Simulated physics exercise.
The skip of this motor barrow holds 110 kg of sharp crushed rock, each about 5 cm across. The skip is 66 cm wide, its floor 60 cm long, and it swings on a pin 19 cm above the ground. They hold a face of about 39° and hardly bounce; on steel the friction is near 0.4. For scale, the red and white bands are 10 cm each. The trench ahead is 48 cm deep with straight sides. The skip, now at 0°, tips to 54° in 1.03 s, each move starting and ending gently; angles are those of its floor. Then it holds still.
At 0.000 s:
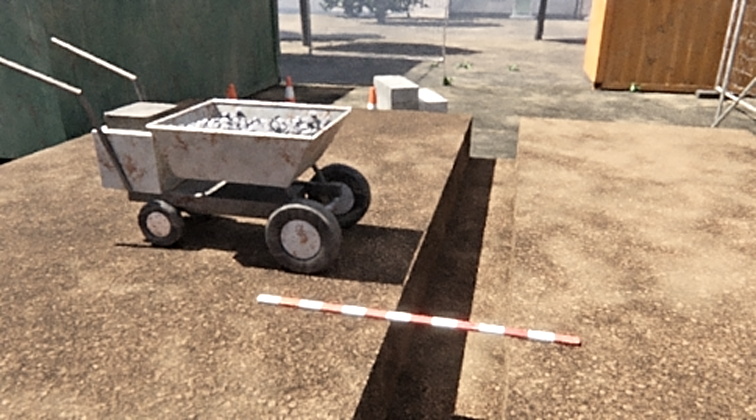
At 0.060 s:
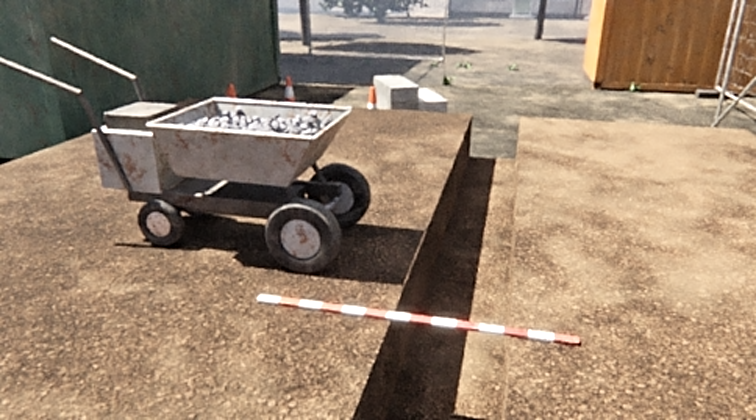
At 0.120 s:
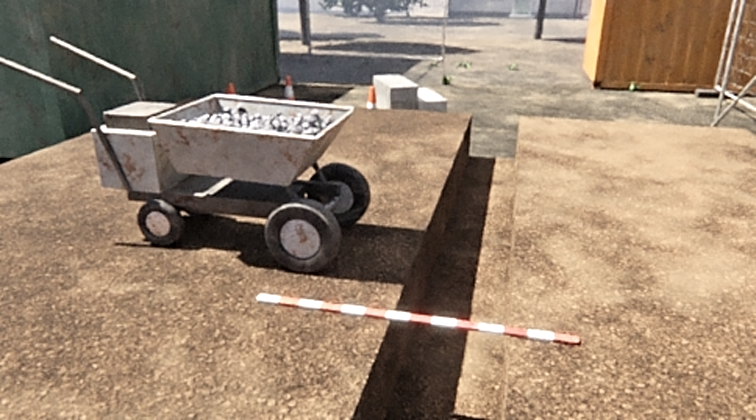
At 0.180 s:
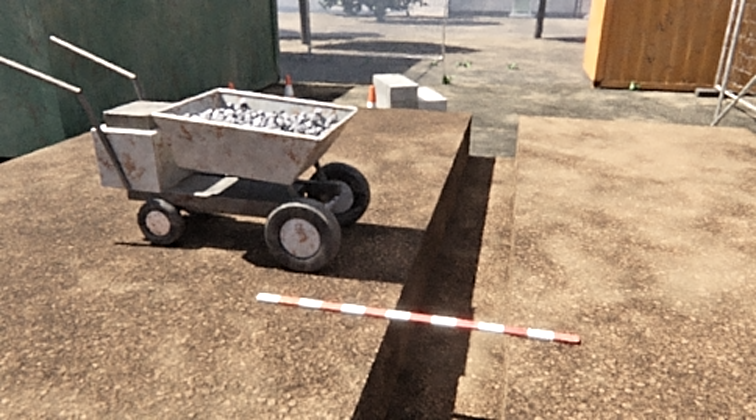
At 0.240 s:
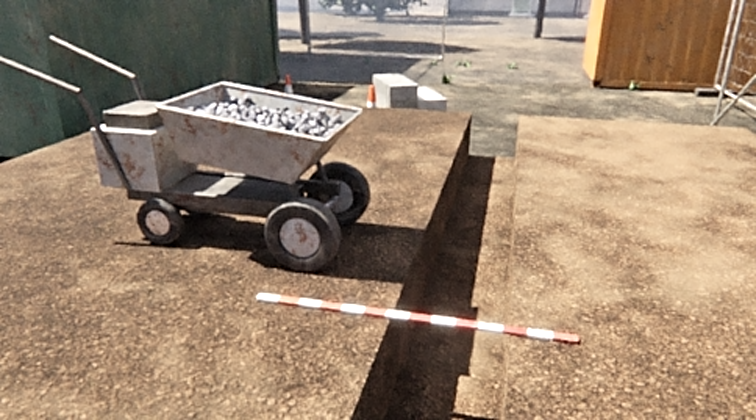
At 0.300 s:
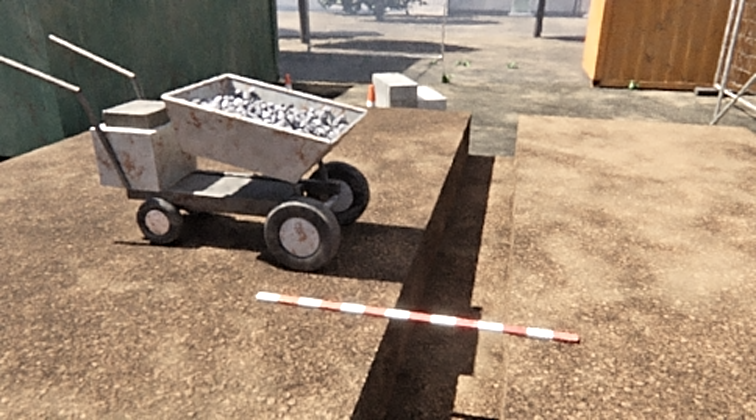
The grey skip of a motor barrow, loaded with crushed rock, starts out level and gradually tilts slightly toward the right, its rear end rising while the wheels stay still beside a trench crossed by a red and white pole.
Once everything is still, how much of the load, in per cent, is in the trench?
Close to 15 in a hundred.
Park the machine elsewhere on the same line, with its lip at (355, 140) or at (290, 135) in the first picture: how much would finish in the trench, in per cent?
Near 15 per cent from the first place, 10 from the second.
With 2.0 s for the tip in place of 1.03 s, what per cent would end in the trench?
It would be near 5 per cent.
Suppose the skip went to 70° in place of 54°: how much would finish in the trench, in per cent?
It would be near 65 per cent.
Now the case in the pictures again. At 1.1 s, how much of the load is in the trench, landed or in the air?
Some 0 per cent.
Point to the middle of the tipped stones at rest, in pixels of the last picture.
Their middle is at about (467, 339).
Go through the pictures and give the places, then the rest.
In the first frame, the skip is at 0°, its lip at (311, 139); the top of the load is at (255, 120).
The second frame shows lip at (312, 139), floor tilted 1°, highest stones at (252, 119); the stones move at 0.1 m/s on average.
The third frame shows lip at (314, 139), floor tilted 2°, highest stones at (253, 117); the stones move at 0.3 m/s on average.
The fourth frame shows lip at (319, 140), floor tilted 4°, highest stones at (246, 113); the stones move at 0.4 m/s on average.
The fifth frame shows lip at (324, 141), floor tilted 7°, highest stones at (238, 106); the stones move at 0.5 m/s on average.
The sixth frame shows lip at (330, 143), floor tilted 11°, highest stones at (239, 99); the stones move at 0.6 m/s on average.
After 0.8 s the floor is at 45°; 100 % in the skip; the foremost stones are at (376, 163).
After 1.1 s the floor is at 54°; 97 % in the skip, 1 % short of the trench, 1 % in the trench; the foremost stones are at (432, 217).
After 1.5 s the floor is at 54°; 89 % in the skip, 1 % short of the trench, 10 % in the trench; the foremost stones are at (491, 321).
After 3.4 s the floor is at 54°; 85 % in the skip, 15 % in the trench; the foremost stones are at (500, 347).
